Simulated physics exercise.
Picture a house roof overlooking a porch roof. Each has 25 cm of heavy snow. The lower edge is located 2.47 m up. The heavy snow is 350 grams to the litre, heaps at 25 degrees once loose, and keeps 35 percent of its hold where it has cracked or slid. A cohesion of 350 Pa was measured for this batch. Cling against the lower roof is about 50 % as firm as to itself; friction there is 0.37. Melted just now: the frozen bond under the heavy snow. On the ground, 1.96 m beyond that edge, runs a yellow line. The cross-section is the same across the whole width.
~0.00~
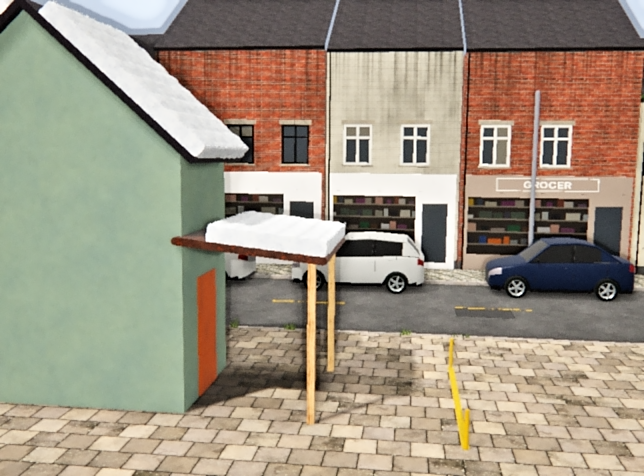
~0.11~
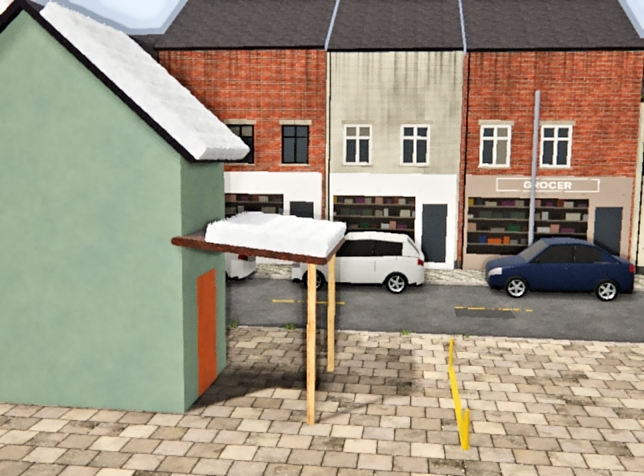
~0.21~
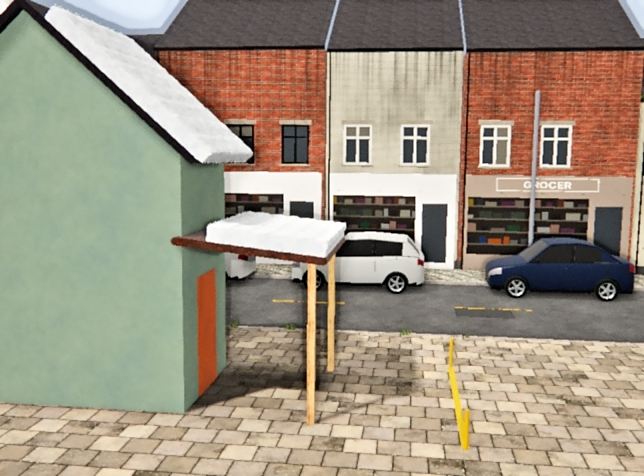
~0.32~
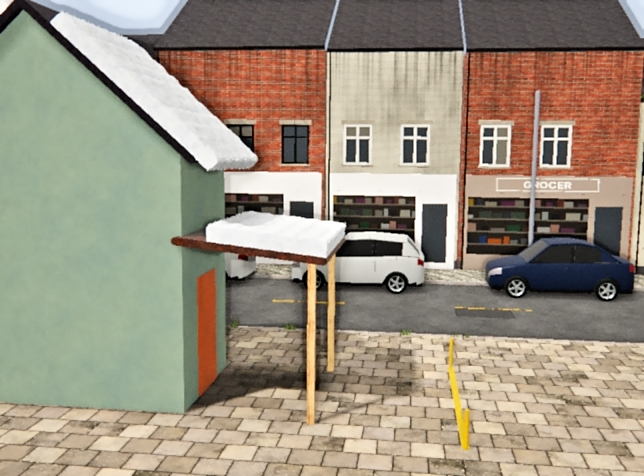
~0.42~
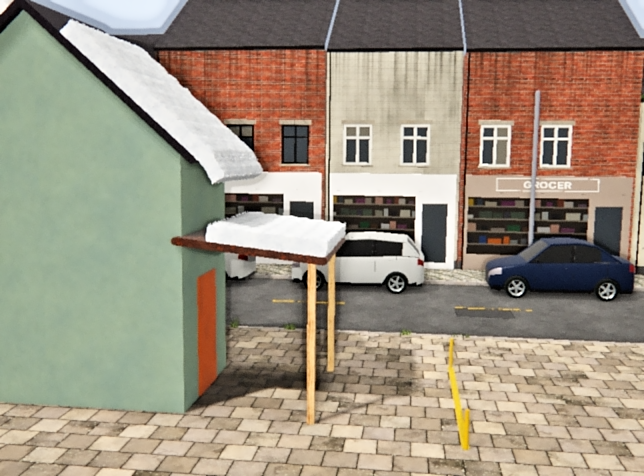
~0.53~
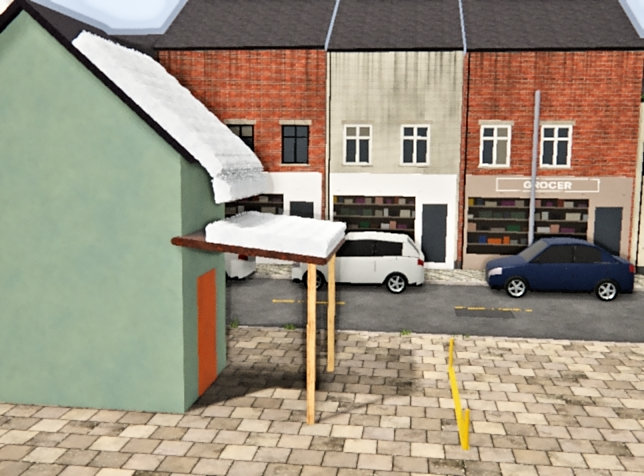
Snowy street with parked cars, a thick slab of snow sliding down a green house's roof and bending over its lower edge.
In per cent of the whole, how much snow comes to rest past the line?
27 %.
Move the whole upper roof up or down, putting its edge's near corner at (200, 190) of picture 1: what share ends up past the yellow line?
7 %.
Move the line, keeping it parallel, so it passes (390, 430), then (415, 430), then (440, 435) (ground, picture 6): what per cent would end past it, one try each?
One by one: 50 in a hundred, 40 in a hundred, 35 in a hundred.
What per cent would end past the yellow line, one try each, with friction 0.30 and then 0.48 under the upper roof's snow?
I'd expect around 25 percent, then around 12 percent.
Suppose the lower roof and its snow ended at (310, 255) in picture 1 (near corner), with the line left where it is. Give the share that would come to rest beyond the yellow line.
30 %.
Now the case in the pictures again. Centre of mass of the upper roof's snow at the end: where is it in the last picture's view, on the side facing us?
Around (396, 351).
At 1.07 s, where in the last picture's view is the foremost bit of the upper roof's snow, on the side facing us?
(316, 234), give or take.
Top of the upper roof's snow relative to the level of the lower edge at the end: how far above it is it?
It ends up some 0.5 m higher than the lower edge.
After 1.07 s, none is below the lower edge and 0 % is past the line.
After 1.72 s, 28 % is below the lower edge and 0 % is past the line.
After 2.36 s, 56 % is below the lower edge and 25 % is past the line.
After 3.00 s, 56 % is below the lower edge and 27 % is past the line.
After 3.10 s, at the end, 56 % is below the lower edge and 27 % is past the line.
